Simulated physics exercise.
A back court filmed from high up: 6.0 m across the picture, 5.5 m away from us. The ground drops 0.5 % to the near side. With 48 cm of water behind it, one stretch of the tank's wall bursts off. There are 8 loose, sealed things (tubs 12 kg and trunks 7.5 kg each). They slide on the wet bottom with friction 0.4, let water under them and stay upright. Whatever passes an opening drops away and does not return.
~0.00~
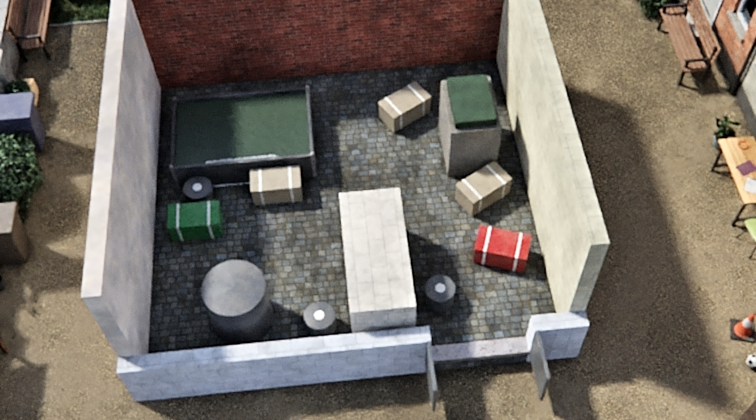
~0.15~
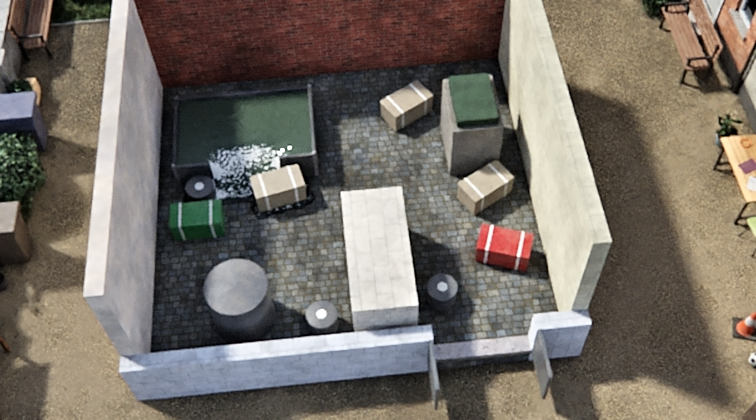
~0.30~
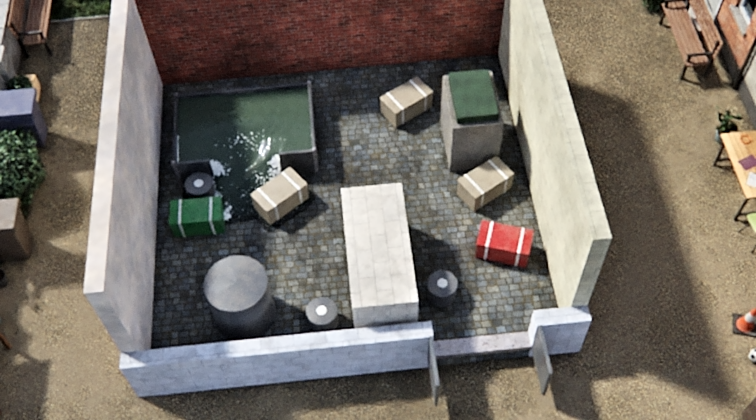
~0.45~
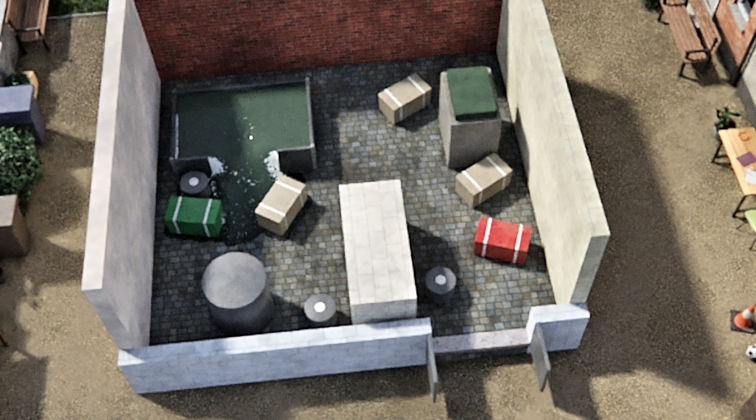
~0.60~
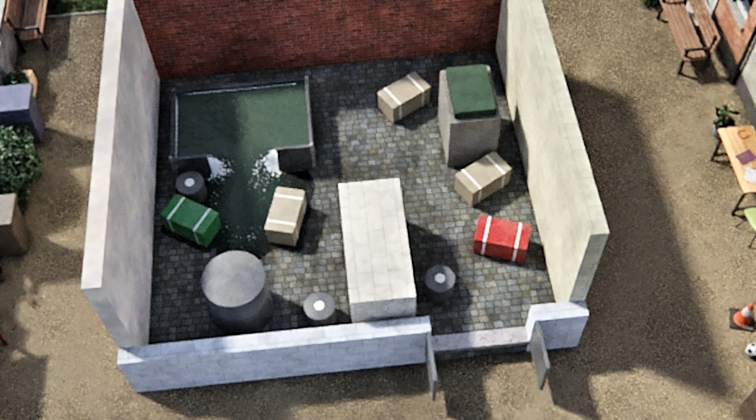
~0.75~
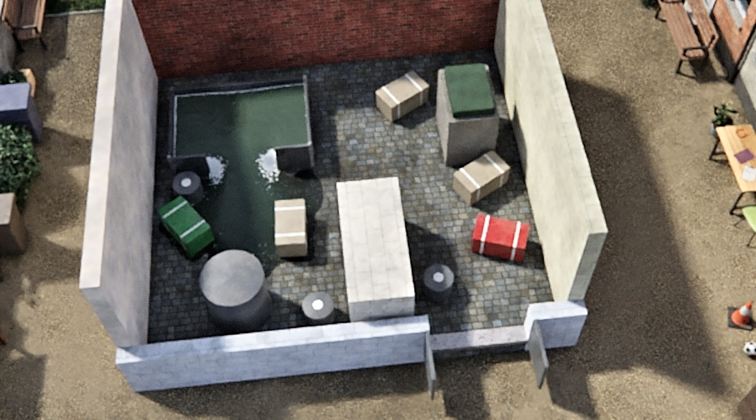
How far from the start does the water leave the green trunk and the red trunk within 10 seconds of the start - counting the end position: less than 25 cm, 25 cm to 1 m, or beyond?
Green trunk is nudged along, red trunk barely shifts.
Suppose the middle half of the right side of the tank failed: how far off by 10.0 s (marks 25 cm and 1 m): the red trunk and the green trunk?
Then the red trunk ends far away, the green trunk barely shifts.
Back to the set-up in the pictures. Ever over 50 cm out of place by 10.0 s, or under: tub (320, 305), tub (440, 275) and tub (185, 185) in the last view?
In turn: Past it, less, more.
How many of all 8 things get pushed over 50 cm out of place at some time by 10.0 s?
That makes 6.
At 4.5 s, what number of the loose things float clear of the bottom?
At that moment 3.
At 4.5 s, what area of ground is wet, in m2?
Some 16 m2.
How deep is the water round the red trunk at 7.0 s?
About 1 cm.
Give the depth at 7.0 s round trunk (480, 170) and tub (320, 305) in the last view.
Roughly 1 and 5 cm.
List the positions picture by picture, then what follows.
The green trunk at (193, 214) rests on the ground; the red trunk at (503, 242), on the bottom; water covers 3.0 m2; 0 of 8 have shifted, in the first frame.
The green trunk at (195, 213) rests on the ground; the red trunk at (505, 241), on the bottom; water covers 3.5 m2; 1 of 8 have shifted, in the second frame.
The green trunk at (195, 210), on the bottom; the red trunk at (505, 237) rests on the ground; 4.0 m2 under water; 1 of 8 have shifted, in the third frame.
The green trunk at (192, 210), on the bottom, 6 cm from its start; the red trunk at (503, 234), on the bottom; water covers 4.7 m2; 3 of 8 have shifted, in the fourth frame.
The green trunk at (189, 214) rests on the ground, 16 cm from its start; the red trunk at (503, 232), on the bottom; 5.5 m2 under water; 3 of 8 have shifted, in the fifth frame.
The green trunk at (184, 219) rests on the ground, 28 cm from its start; the red trunk at (501, 231), on the bottom; water covers 6.5 m2; 3 of 8 have shifted, in the sixth frame.
After 2.0 s the green trunk is near (159, 248), 0.9 m from its start, afloat; the red trunk is near (501, 231), 0.0 m from its start, aground; 0 of 8 are out; 3 afloat.
After 4.5 s the green trunk is near (176, 245), 0.8 m from its start, afloat; the red trunk is near (501, 231), 0.0 m from its start, aground; 0 of 8 are out; 3 afloat.
After 7.0 s the green trunk is near (164, 183), 0.6 m from its start, afloat; the red trunk is near (501, 231), 0.0 m from its start, aground; 0 of 8 are out; 2 afloat.
After 10.0 s the green trunk is near (165, 184), 0.6 m from its start, afloat; the red trunk is near (502, 233), 0.0 m from its start, aground; 0 of 8 are out; 4 afloat.
